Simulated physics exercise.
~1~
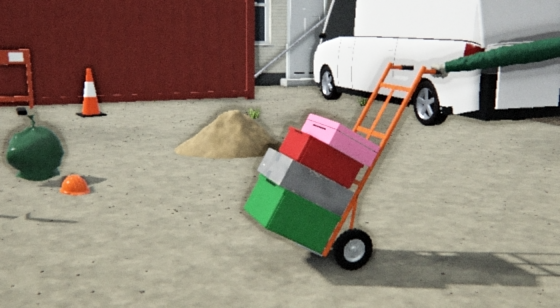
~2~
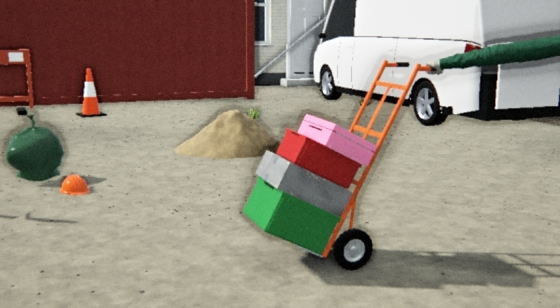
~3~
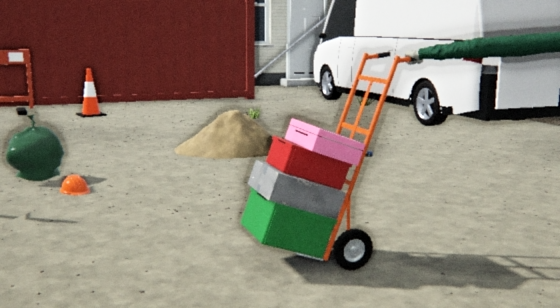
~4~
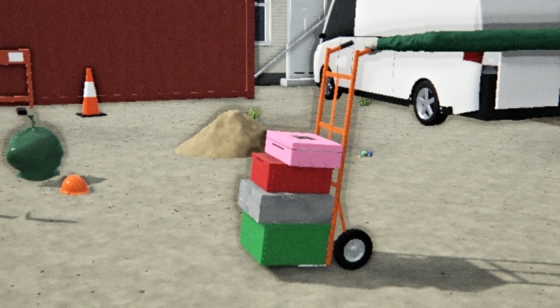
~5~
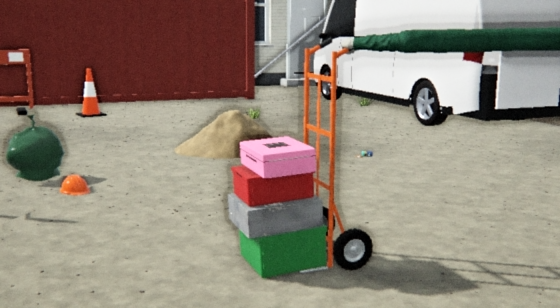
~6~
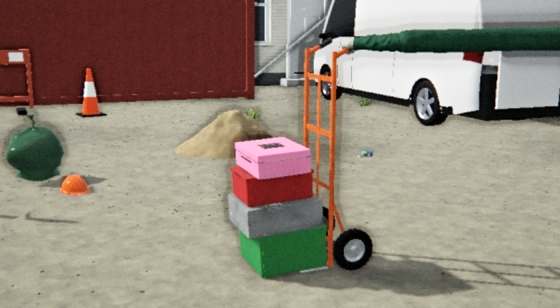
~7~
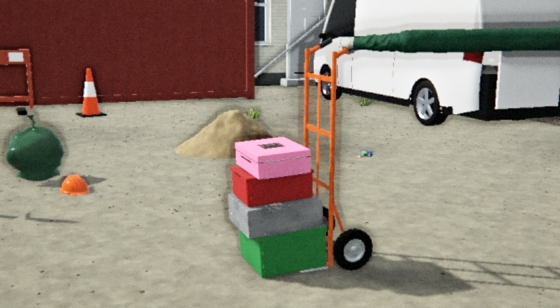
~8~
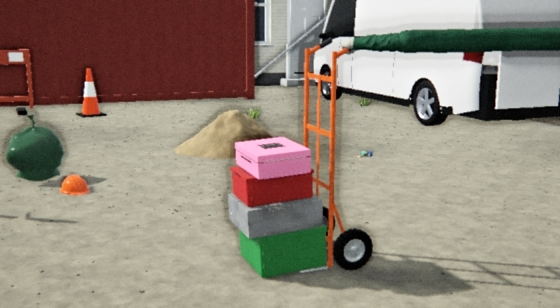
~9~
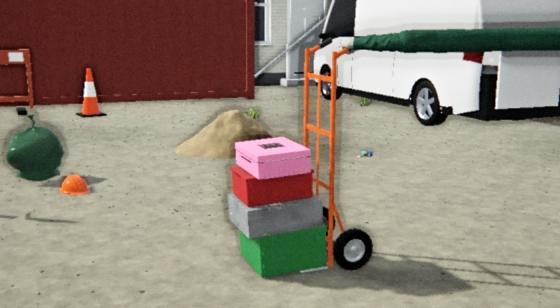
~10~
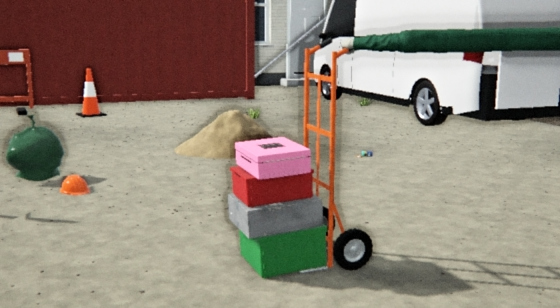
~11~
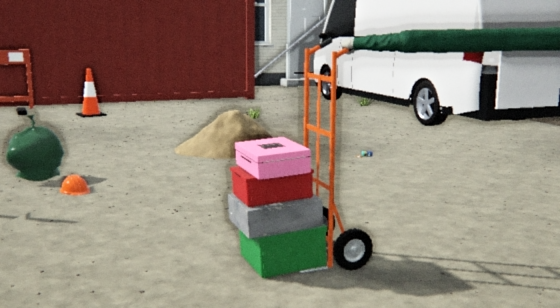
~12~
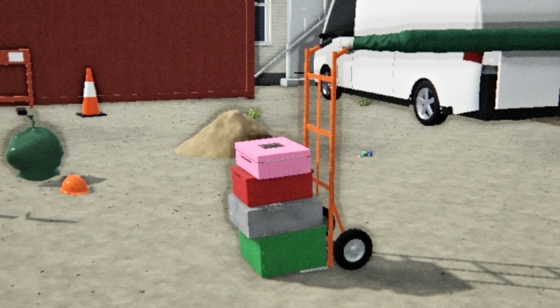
On a sandy yard with a red container, a traffic cone and a white vehicle behind, an orange two-wheeled hand truck leans back to the right, its handle by a long green arm. It carries a stack of four boxes, with green at the bottom, then grey, red and pink on top. The truck tips forward to the left, slowly at first and then faster, until it stands upright on the ground. As it lands, the upper boxes shift slightly left, away from the frame. The stack then stays still, a little uneven, with nothing fallen.
